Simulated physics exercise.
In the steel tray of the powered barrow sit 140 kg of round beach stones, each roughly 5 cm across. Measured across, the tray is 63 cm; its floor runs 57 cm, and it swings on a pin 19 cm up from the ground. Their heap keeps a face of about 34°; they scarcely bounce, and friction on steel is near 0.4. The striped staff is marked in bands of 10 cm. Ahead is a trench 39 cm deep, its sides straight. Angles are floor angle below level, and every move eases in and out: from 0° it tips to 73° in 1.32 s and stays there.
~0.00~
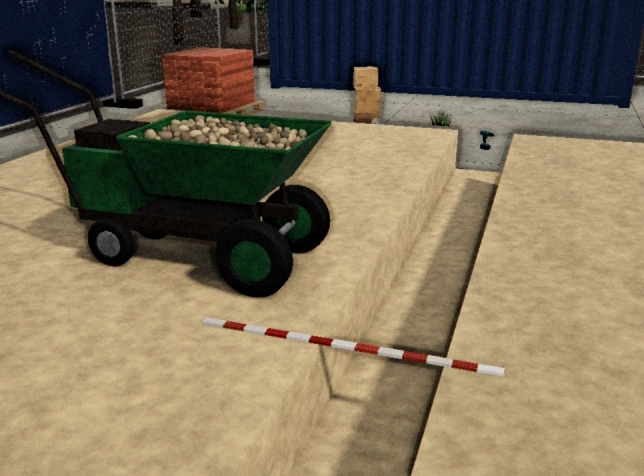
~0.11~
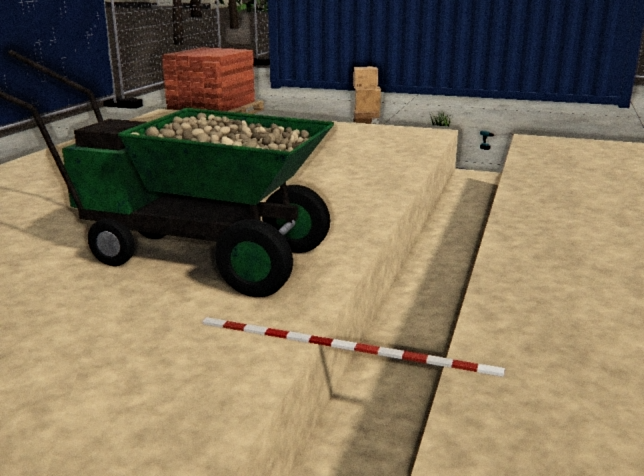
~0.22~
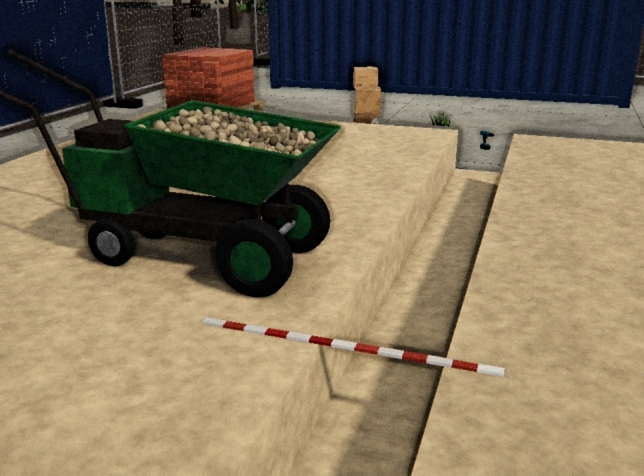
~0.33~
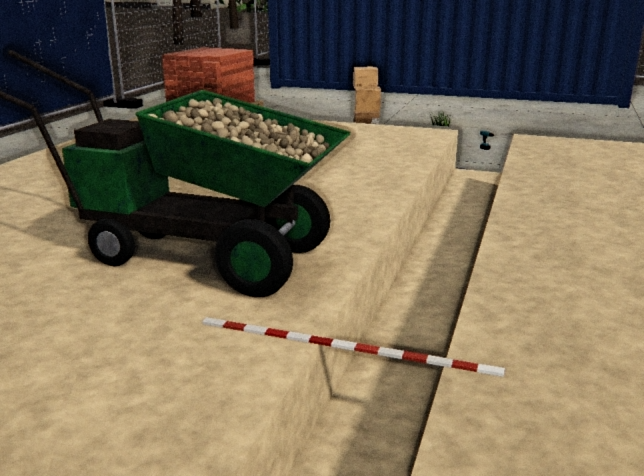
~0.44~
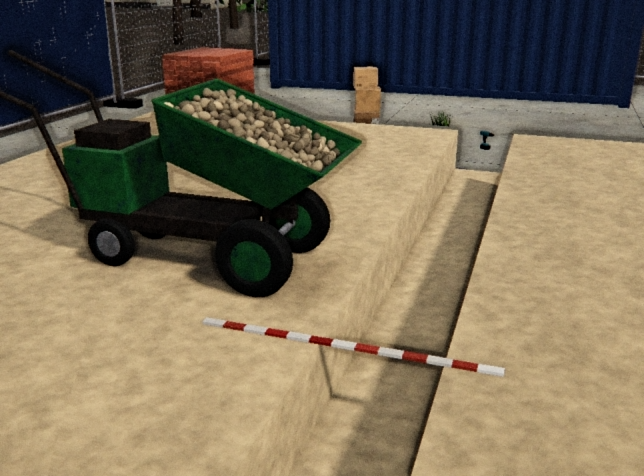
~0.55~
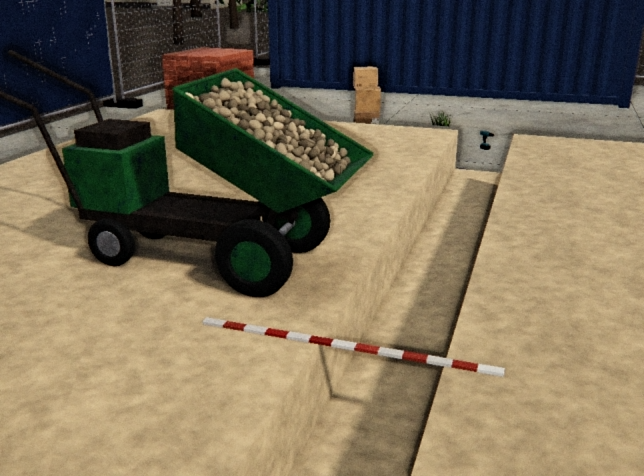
A green motorized barrow gradually raises its tray of round stones, tilting it toward the right.
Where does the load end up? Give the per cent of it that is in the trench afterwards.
Some 97 per cent of it.
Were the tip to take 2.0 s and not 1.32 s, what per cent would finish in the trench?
Estimate: About 100 %.
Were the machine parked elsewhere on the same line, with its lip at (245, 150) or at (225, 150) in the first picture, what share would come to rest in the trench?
100 % and 95 %.
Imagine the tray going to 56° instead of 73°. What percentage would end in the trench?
Some 70% would finish there.
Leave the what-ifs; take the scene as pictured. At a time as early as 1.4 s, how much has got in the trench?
By then, around 60 percent.
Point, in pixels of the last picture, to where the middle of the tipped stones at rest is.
Around (422, 350).
After 1.0 s the floor is at 62°; 98 % in the tray, 2 % in the trench; the foremost stones are at (397, 247).
After 1.4 s the floor is at 73°; 41 % in the tray, 58 % in the trench, 1 % past the trench; the foremost stones are at (498, 295).
After 1.8 s the floor is at 73°; 14 % in the tray, 83 % in the trench, 3 % past the trench; the foremost stones are at (560, 297).
After 3.7 s the floor is at 73°; 0 % in the tray, 97 % in the trench, 3 % past the trench; the foremost stones are at (588, 294).
